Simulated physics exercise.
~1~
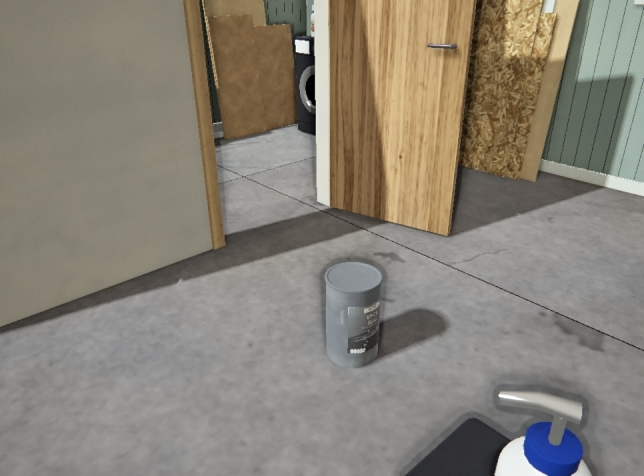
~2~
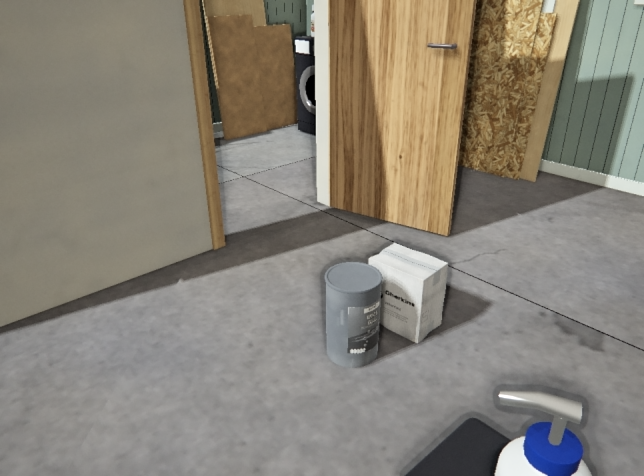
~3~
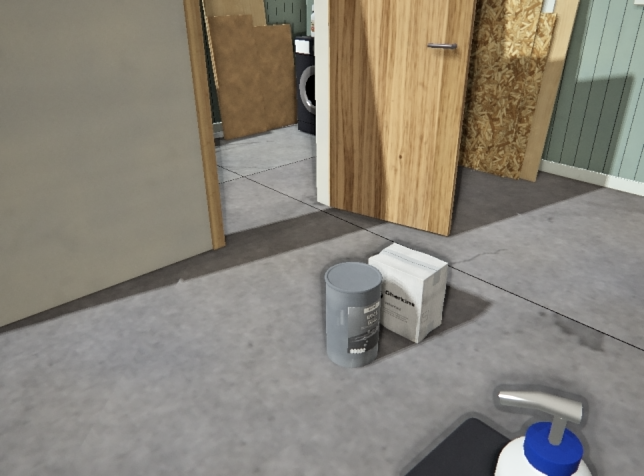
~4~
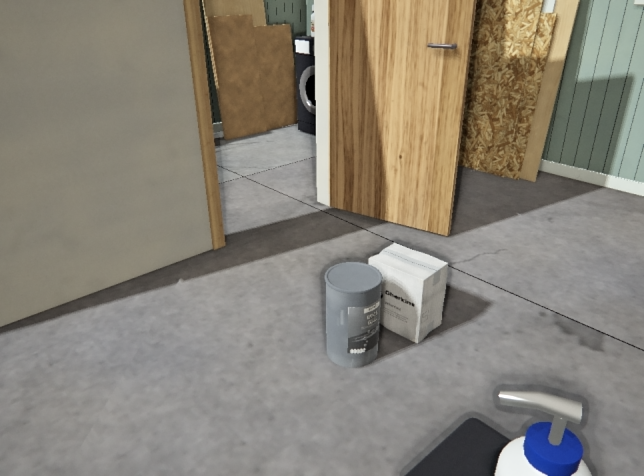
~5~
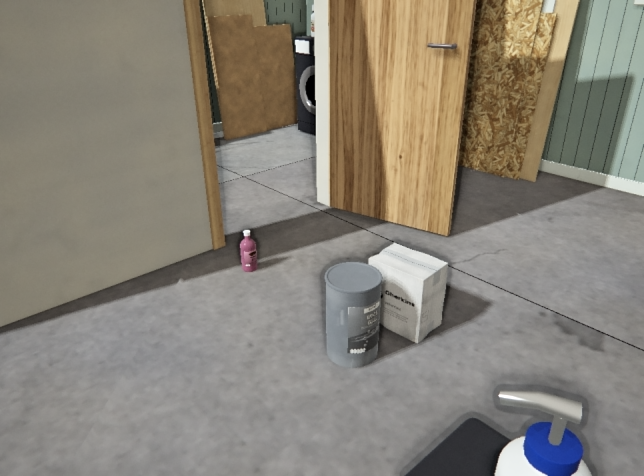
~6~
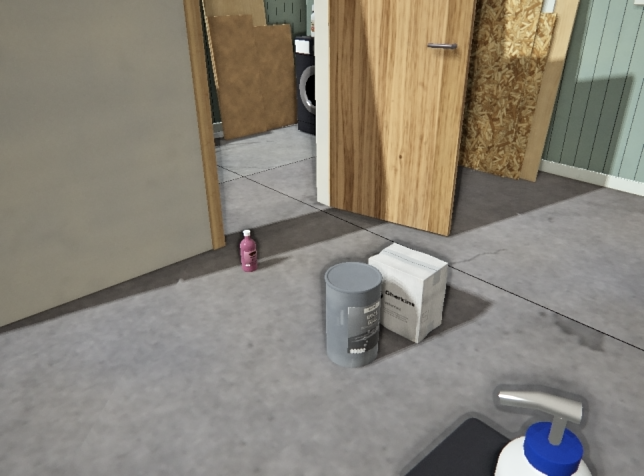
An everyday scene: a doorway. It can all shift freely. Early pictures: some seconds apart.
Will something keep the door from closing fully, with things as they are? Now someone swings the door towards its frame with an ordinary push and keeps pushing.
No, it goes all the way.
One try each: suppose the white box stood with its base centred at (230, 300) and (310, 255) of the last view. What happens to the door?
Try 1 - swings fully home; try 2 - gets caught.
Then, 0.60 s later than the last frame, open by 83°.
Then, 1.10 s later than the last frame, open by 47°.
Then, 1.50 s later than the last frame, open by 15°.
When it is over, open by 0°; all 3 as before. End places, in pixels of the last picture, pink bottle near (248, 250).
